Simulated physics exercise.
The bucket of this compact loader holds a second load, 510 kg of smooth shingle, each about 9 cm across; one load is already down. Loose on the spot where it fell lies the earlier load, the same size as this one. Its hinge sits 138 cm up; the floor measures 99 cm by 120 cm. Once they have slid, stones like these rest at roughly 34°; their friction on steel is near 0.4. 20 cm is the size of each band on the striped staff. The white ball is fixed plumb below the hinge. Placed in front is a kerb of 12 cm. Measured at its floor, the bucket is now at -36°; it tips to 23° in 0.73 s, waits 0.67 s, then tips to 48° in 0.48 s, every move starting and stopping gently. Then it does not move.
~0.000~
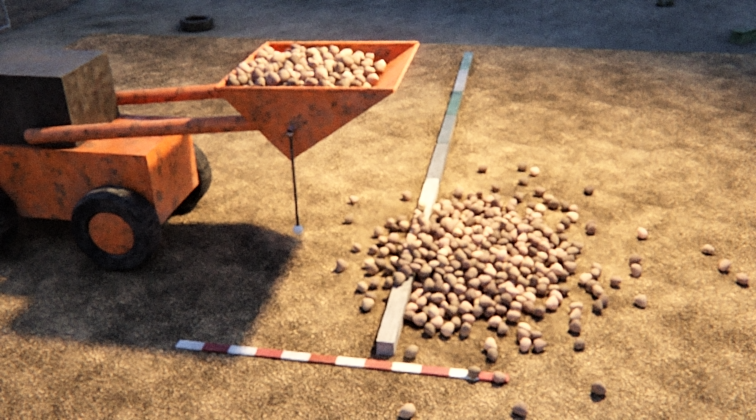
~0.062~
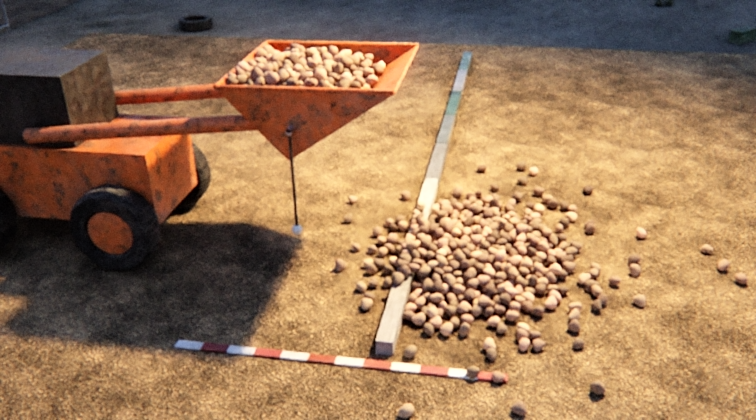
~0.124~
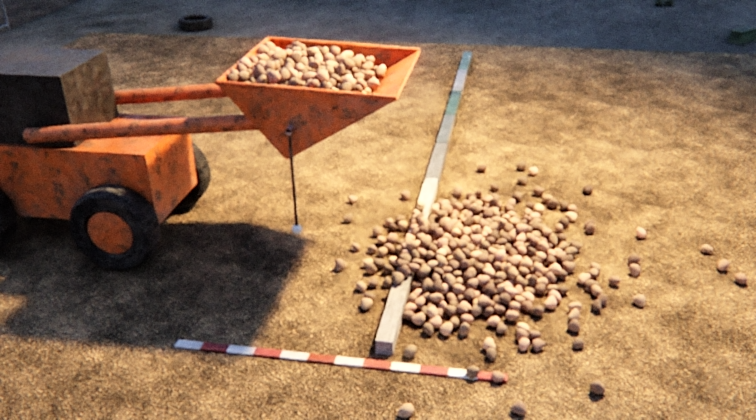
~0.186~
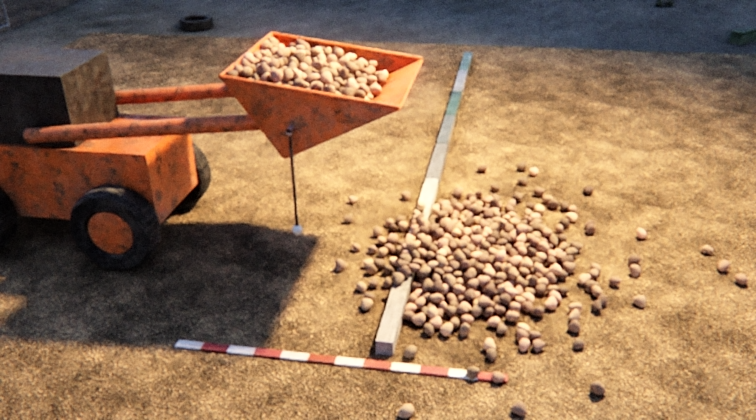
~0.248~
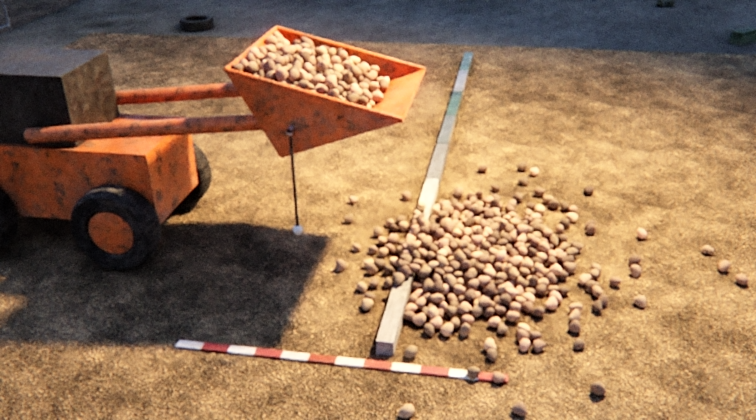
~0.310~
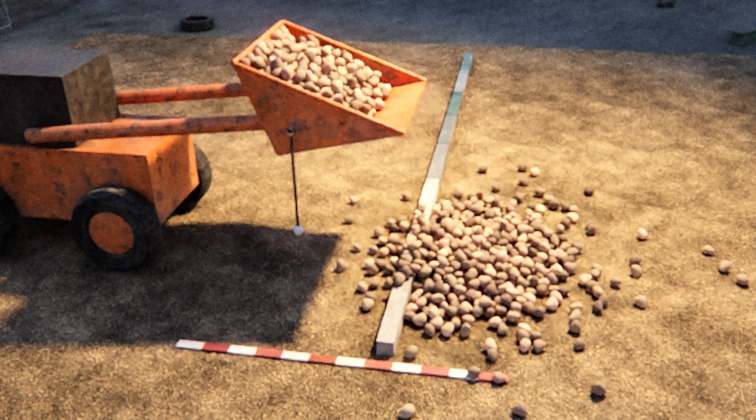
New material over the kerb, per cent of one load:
74 per cent.
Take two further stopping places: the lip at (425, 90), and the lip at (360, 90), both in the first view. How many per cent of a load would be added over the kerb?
Case one about 90 %, case two about 50 %.
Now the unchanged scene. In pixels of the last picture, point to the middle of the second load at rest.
The middle ends up near (456, 243).
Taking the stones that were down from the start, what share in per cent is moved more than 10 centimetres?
Close to 20 in a hundred of them.
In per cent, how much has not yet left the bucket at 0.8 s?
95 %.
After 0.6 s the floor is at 14°; in per cent of one load, 100 in the bucket, 9 on this side of the kerb, 91 over the kerb; the foremost stones are at (688, 267).
After 0.8 s the floor is at 23°; in per cent of one load, 96 in the bucket, 13 on this side of the kerb, 91 over the kerb; the foremost stones are at (688, 267).
After 2.3 s the floor is at 48°; in per cent of one load, 0 in the bucket, 34 on this side of the kerb, 166 over the kerb; the foremost stones are at (705, 263).
After 5.2 s the floor is at 48°; in per cent of one load, 0 in the bucket, 35 on this side of the kerb, 165 over the kerb; the foremost stones are at (710, 263). Net gain over the kerb, 74.
